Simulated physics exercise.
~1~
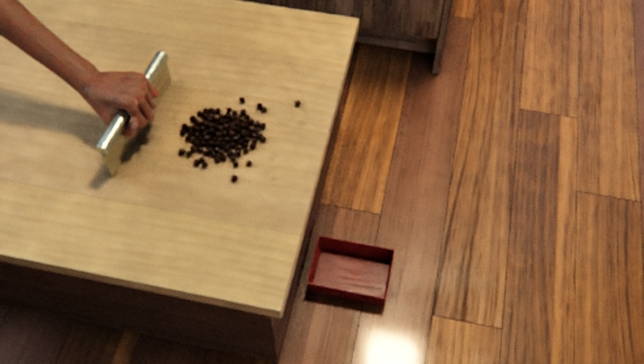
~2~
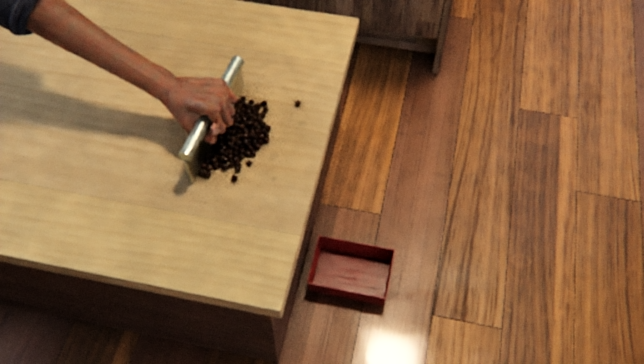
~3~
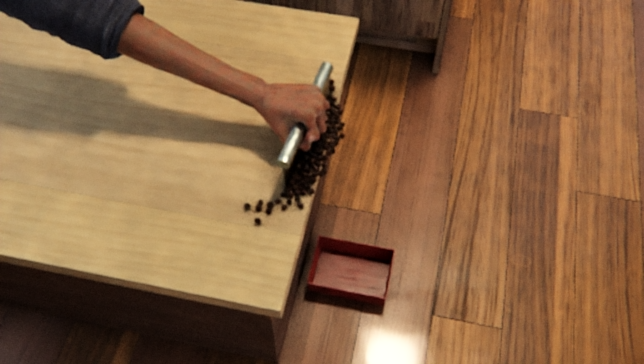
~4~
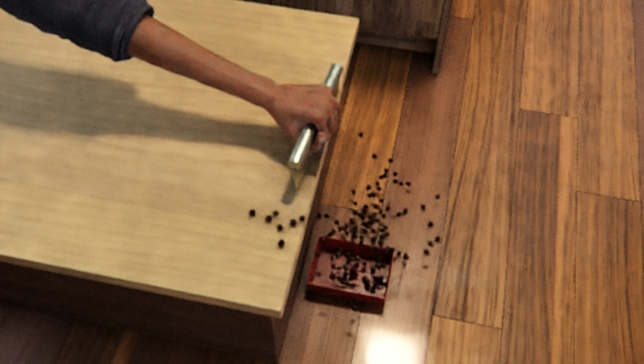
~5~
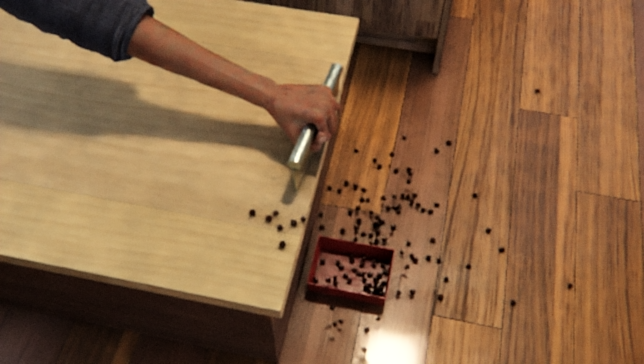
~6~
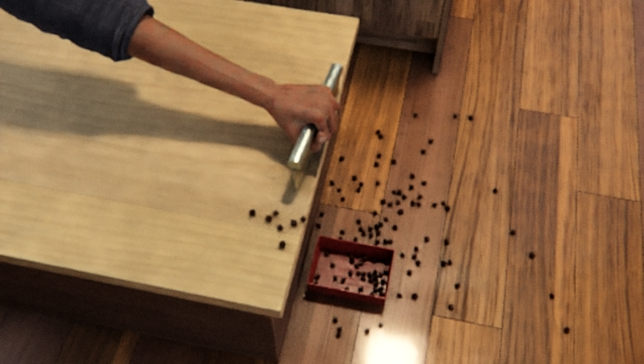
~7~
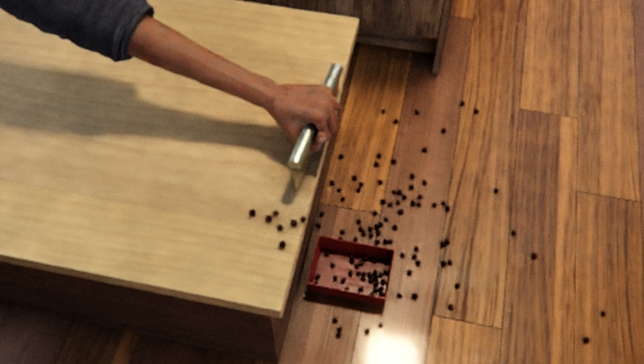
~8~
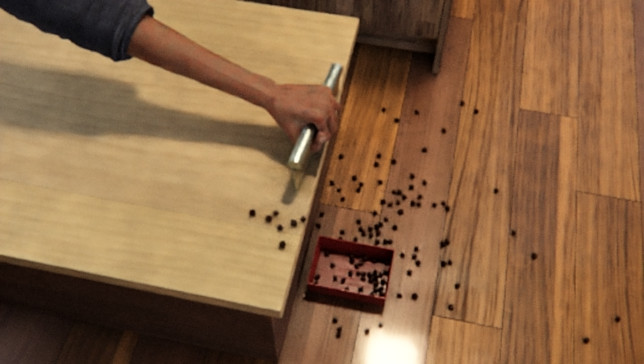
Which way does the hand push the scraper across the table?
It pushes the scraper to the right, toward the edge of the table above the red tin.
